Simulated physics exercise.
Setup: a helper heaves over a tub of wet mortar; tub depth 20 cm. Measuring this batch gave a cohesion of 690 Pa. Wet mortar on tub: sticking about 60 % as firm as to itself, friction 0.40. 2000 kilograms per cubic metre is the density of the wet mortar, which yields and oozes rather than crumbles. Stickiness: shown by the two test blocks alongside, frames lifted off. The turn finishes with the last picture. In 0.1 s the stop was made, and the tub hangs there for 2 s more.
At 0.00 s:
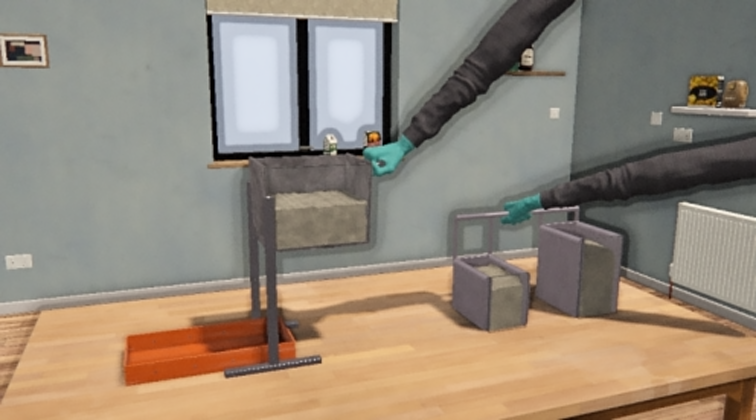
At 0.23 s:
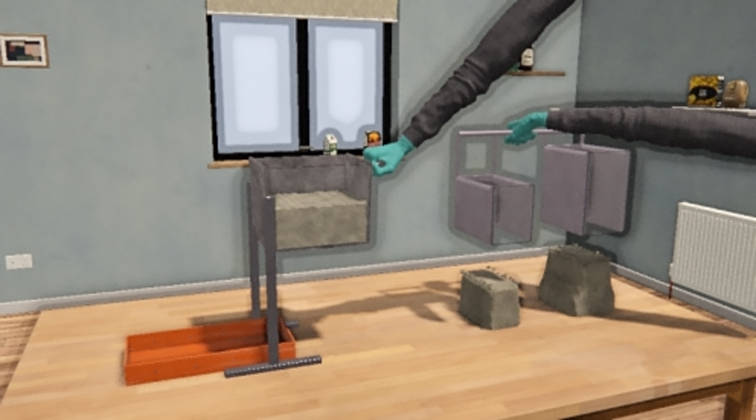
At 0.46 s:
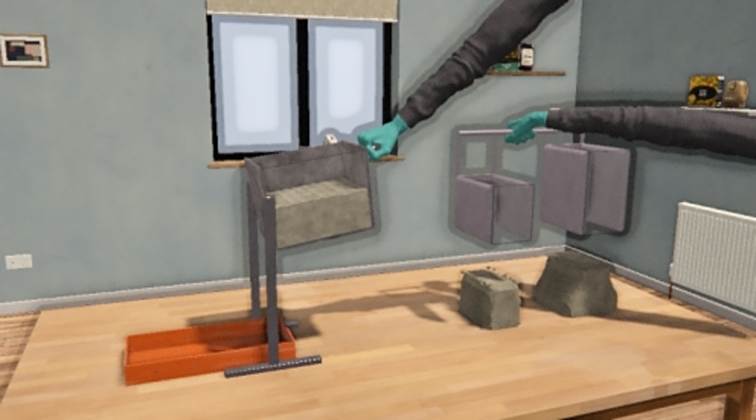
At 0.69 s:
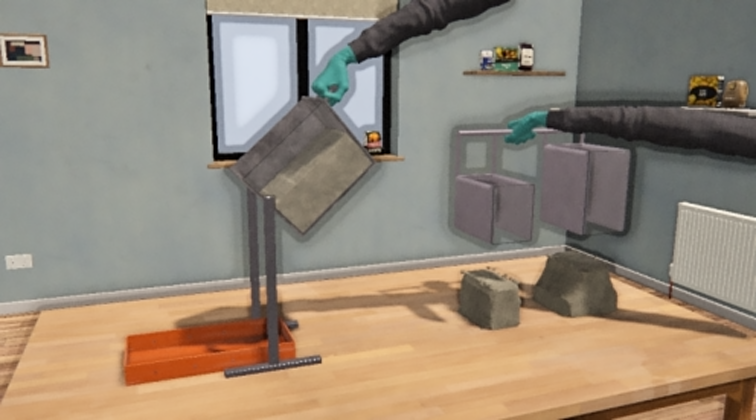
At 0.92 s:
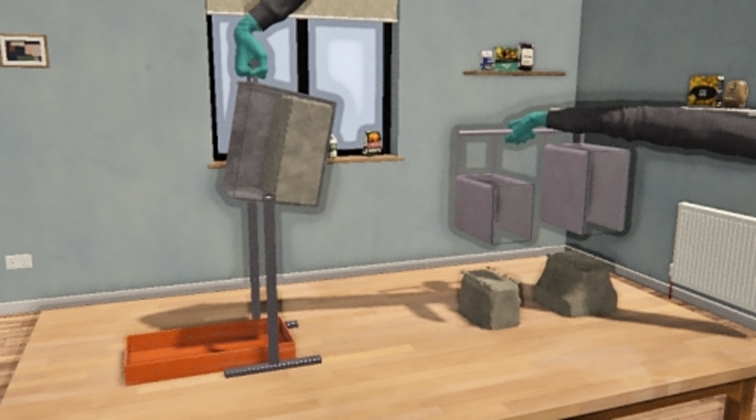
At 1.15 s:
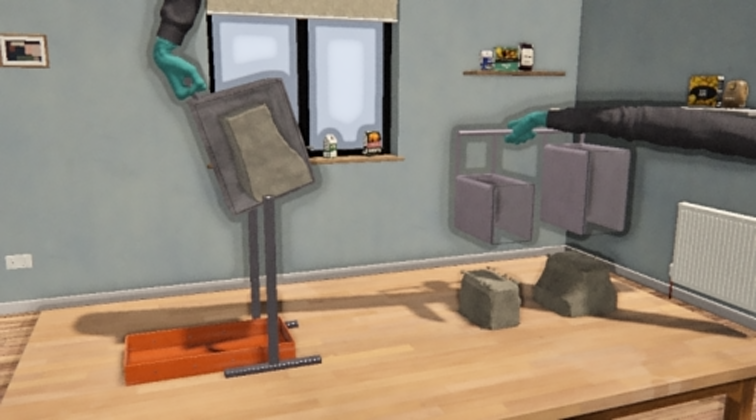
In a room, gloved hands lift molds off two grey blocks, then tilt a mortar tub.
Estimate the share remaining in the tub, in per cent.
Roughly 37 per cent remains in the tub.
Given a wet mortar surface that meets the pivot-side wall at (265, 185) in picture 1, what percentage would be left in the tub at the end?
About 12 per cent.
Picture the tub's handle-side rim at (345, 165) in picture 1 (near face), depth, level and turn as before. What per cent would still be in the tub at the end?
The tub would end up holding some 50 % of it.
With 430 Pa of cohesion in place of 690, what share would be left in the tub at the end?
I'd say around 30 percent.
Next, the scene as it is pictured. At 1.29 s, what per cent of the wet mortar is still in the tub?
The tub holds around 75 % of the load then.
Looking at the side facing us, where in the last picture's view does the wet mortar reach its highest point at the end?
Around (271, 169).
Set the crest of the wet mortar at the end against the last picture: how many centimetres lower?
About 15 cm.
After 1.29 s, the tub is at 108 degrees and holds 74 %.
After 1.46 s, the tub is at 108 degrees and holds 37 %.
After 1.63 s, the tub is at 108 degrees and holds 37 %.
After 1.80 s, the tub is at 108 degrees and holds 37 %.
After 3.15 s, the tub is at 108 degrees and holds 37 %.
